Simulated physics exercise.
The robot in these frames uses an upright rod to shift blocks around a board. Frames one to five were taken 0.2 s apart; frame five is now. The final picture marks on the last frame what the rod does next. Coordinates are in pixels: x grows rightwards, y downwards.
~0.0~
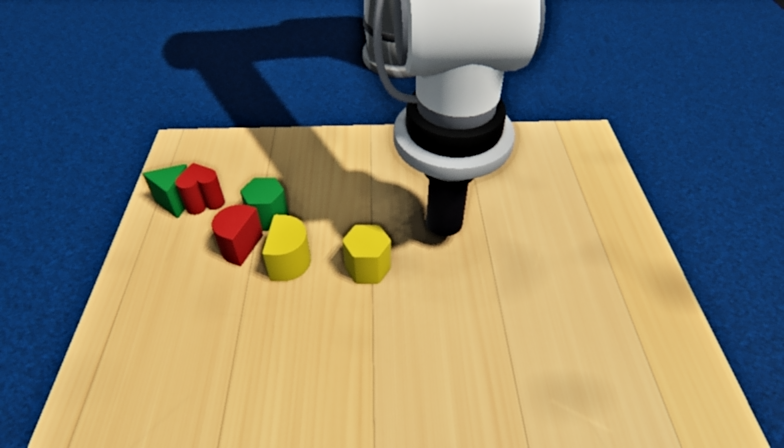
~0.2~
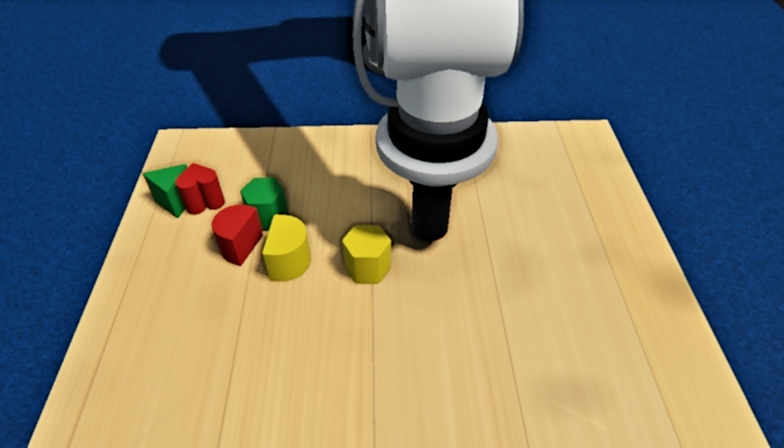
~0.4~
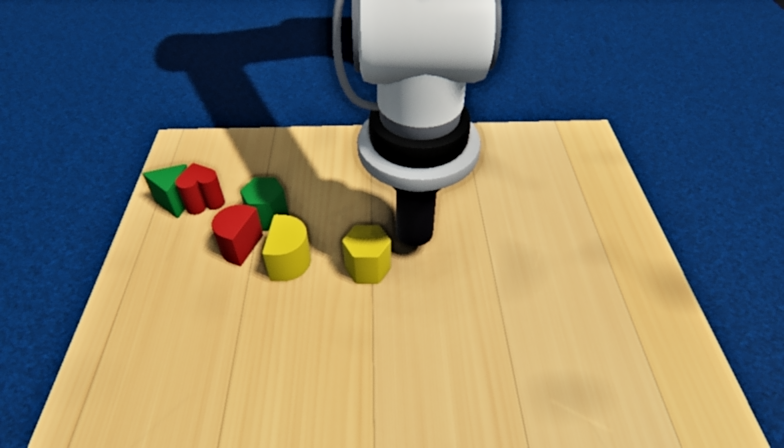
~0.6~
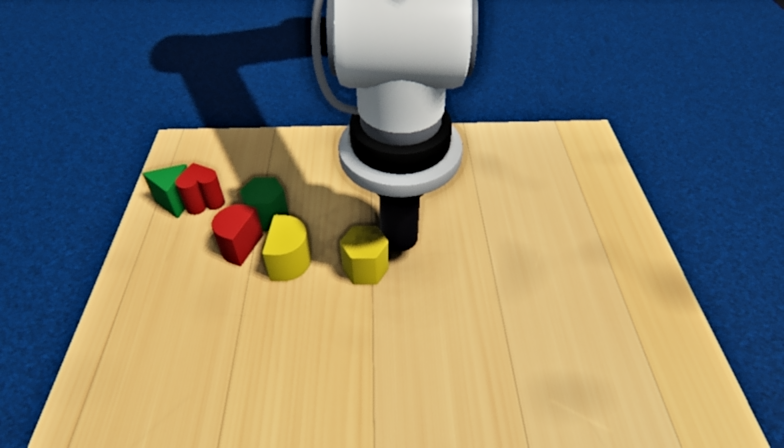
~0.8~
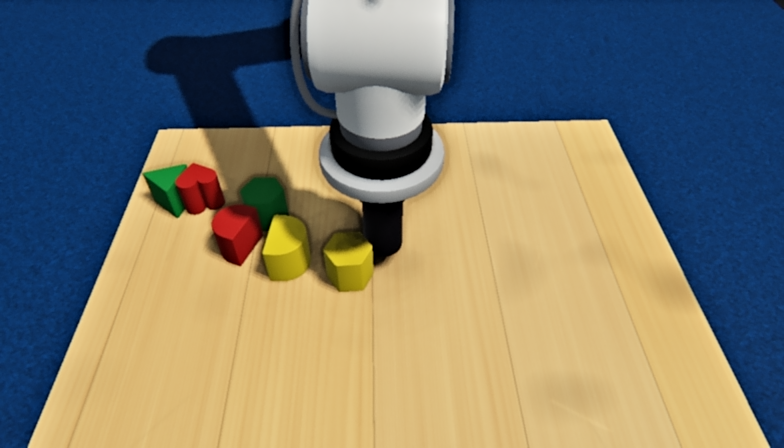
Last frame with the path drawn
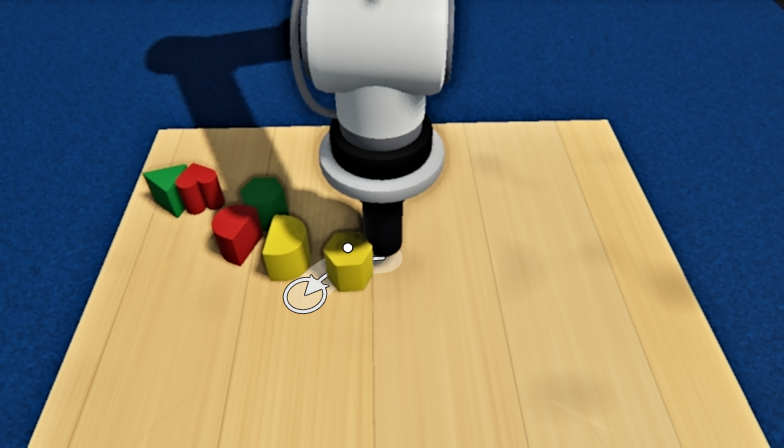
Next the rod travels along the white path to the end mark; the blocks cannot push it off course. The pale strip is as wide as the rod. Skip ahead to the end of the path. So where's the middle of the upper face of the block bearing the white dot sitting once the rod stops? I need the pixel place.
Put as a pixel place, it's (262, 292).
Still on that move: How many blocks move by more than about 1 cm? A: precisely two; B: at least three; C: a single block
It's C.
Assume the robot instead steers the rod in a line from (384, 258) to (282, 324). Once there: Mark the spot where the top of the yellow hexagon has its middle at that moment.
By then it is at (227, 306).
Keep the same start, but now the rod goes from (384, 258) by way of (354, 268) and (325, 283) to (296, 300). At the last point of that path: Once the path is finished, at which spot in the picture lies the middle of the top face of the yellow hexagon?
The yellow hexagon ends near (250, 293).
Path on the board, from (384, 258) through (354, 262) and (327, 275) to (305, 295); the dot is on the yellow hexagon.
On the path given first. Halfway along, rod (337, 253); yellow hexagon (304, 266), turned 25° anticlockwise.
At the end, rod (302, 281); yellow half-round block in place; yellow hexagon (262, 291).
